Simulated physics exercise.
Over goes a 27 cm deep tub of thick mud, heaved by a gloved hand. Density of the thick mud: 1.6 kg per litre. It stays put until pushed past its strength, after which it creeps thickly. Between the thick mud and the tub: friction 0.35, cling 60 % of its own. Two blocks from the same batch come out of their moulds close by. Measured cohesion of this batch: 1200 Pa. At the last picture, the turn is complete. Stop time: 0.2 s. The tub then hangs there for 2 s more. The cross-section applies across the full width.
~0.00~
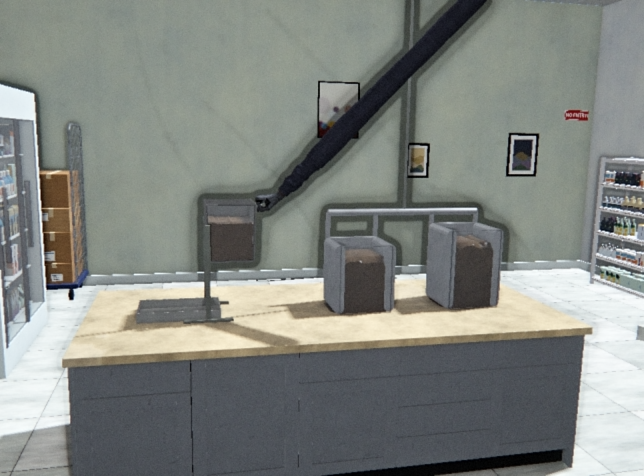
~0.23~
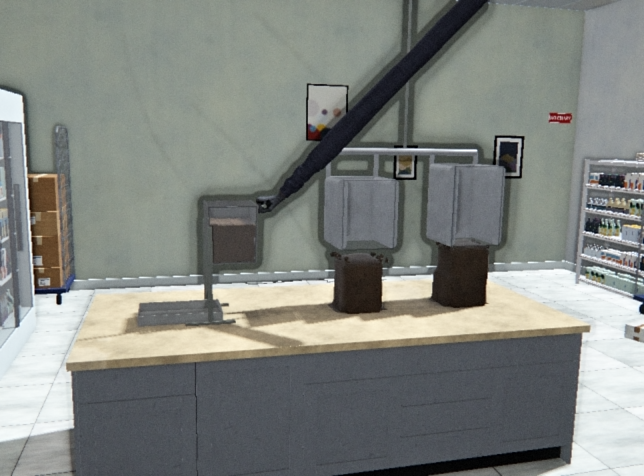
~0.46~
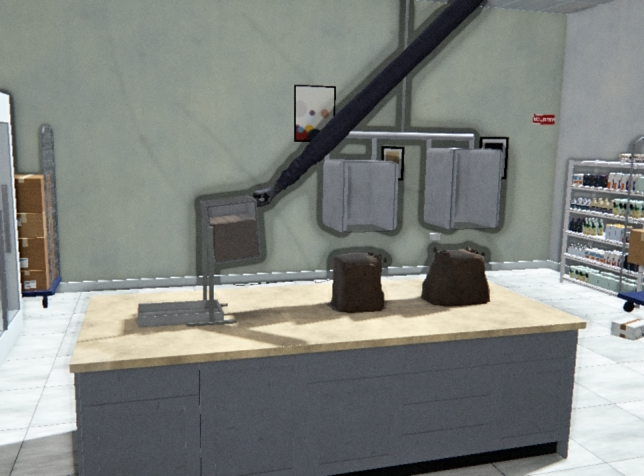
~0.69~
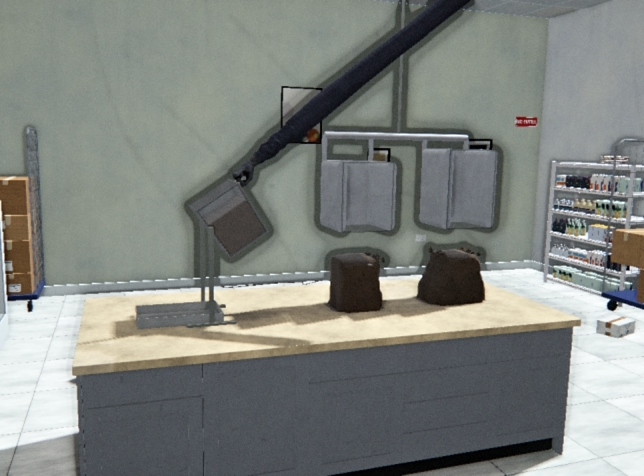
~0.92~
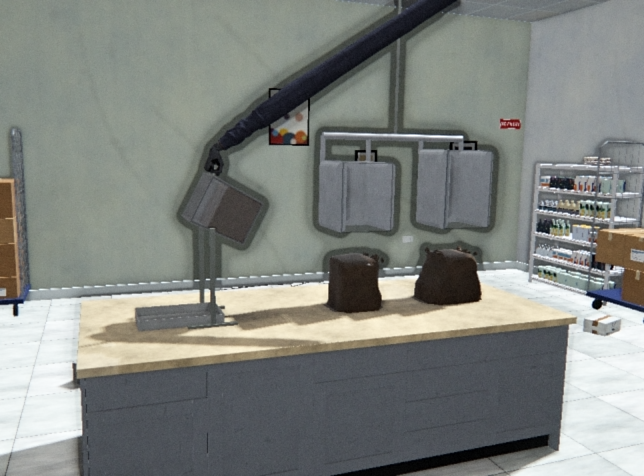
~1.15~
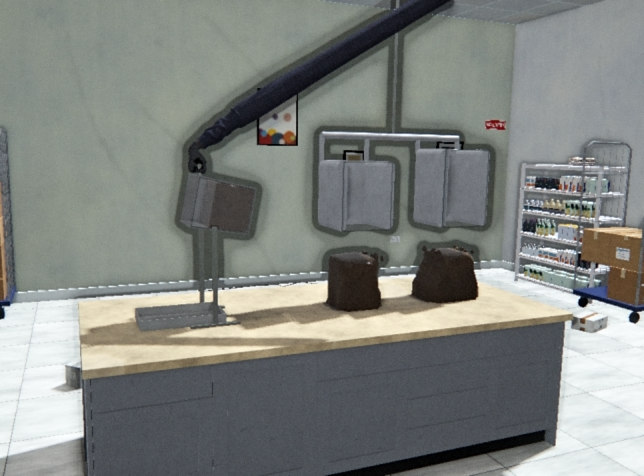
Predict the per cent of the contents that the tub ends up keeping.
The tub ends up keeping roughly 100 %.
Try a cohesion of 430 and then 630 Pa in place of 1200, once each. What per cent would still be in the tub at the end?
It'd be some 90 percent the first time and some 100 percent the second.
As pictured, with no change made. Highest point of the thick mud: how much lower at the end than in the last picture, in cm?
0 cm.
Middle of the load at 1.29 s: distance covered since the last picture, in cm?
Roughly 0 cm.
After 1.29 s, the tub is at 80 degrees and holds 100 %.
After 1.46 s, the tub is at 80 degrees and holds 100 %.
After 1.63 s, the tub is at 80 degrees and holds 100 %.
After 1.80 s, the tub is at 80 degrees and holds 100 %.
After 3.15 s, the tub is at 80 degrees and holds 100 %.
